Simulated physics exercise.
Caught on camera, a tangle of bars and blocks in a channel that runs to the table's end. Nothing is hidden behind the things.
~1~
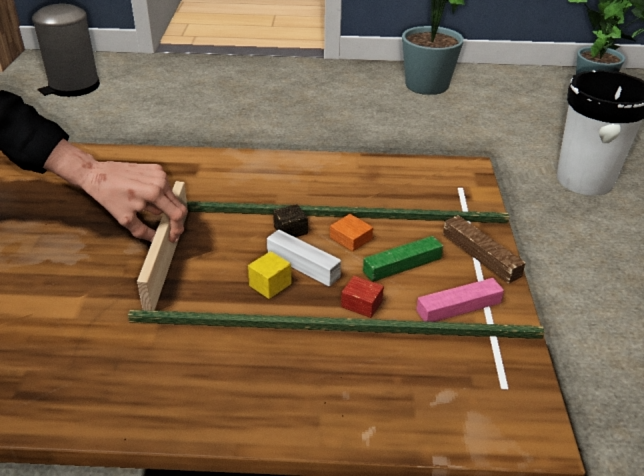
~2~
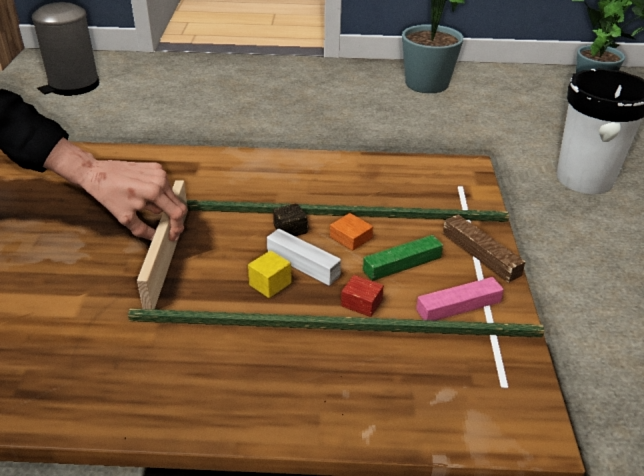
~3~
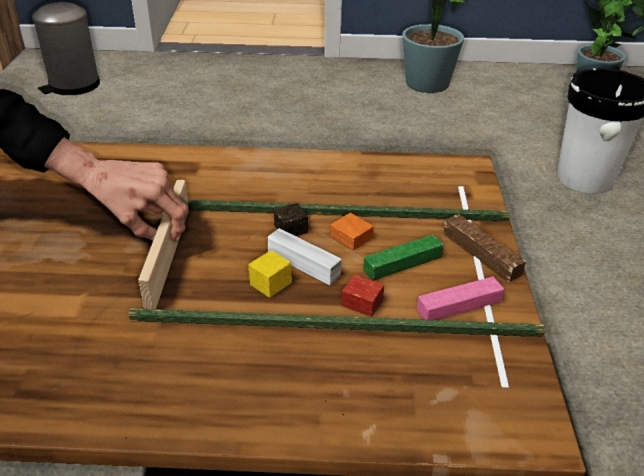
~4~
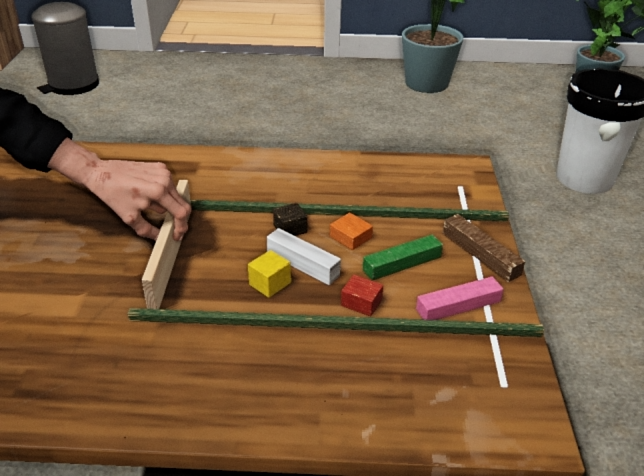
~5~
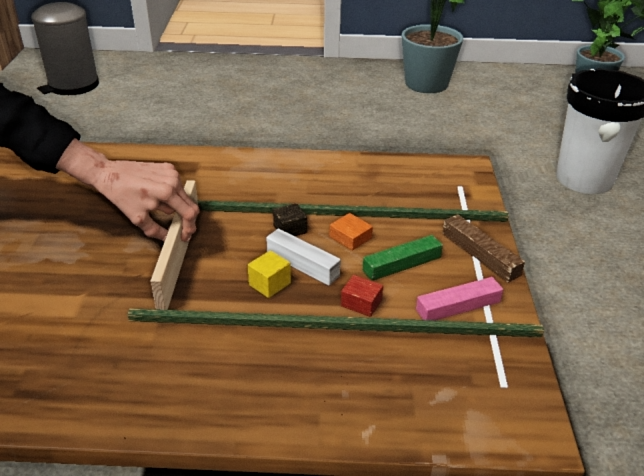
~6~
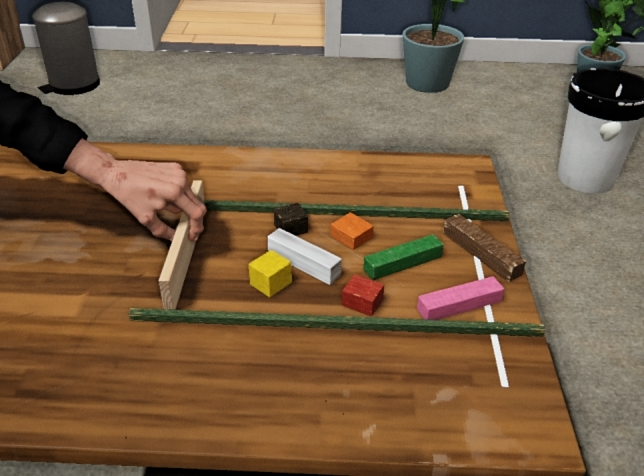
On a wooden table, a hand held a pale board upright between two green strips and slid it slightly to the right, while the scattered colored blocks and bars in front of it stayed still.
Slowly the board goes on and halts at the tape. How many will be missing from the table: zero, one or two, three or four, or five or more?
Here the number that fall off is three or four.
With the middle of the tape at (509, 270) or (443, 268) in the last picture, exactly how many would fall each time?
Try by try, 5 and 1.
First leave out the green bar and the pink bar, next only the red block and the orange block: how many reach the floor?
It would be 1 and 1.
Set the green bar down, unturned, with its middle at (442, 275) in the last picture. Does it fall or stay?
It goes over.
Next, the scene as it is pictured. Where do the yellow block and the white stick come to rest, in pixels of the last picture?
First (503, 286), then (510, 263).
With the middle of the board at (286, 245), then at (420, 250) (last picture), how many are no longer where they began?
By then 3, and 8.
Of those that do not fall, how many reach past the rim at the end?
Overhanging: 2.
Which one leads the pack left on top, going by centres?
The orange block ends nearest.
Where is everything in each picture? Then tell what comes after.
The first picture shows brown bar (482, 248); pink bar (460, 301); green bar (403, 258); board (165, 243); tape (479, 271).
The second picture shows pink bar (460, 299); red block (362, 296).
The third picture shows green bar (404, 257); board (167, 241).
The fourth picture shows brown bar (482, 247); yellow block (270, 273).
The fifth picture shows pink bar (460, 299); orange block (351, 232).
The sixth picture shows brown bar (483, 247); pink bar (461, 299); green bar (404, 257); board (185, 242); tape (479, 269).
A little later, none off yet; brown bar at rest near (483, 247); pink bar at rest near (461, 299); green bar at rest near (404, 257).
Next, none off yet; brown bar shifted a little near (506, 242); pink bar shifted a little near (487, 294); green bar shifted about its own width near (460, 248).
When it is over, the number that fall off is three or four; down, green bar, pink bar and brown bar.
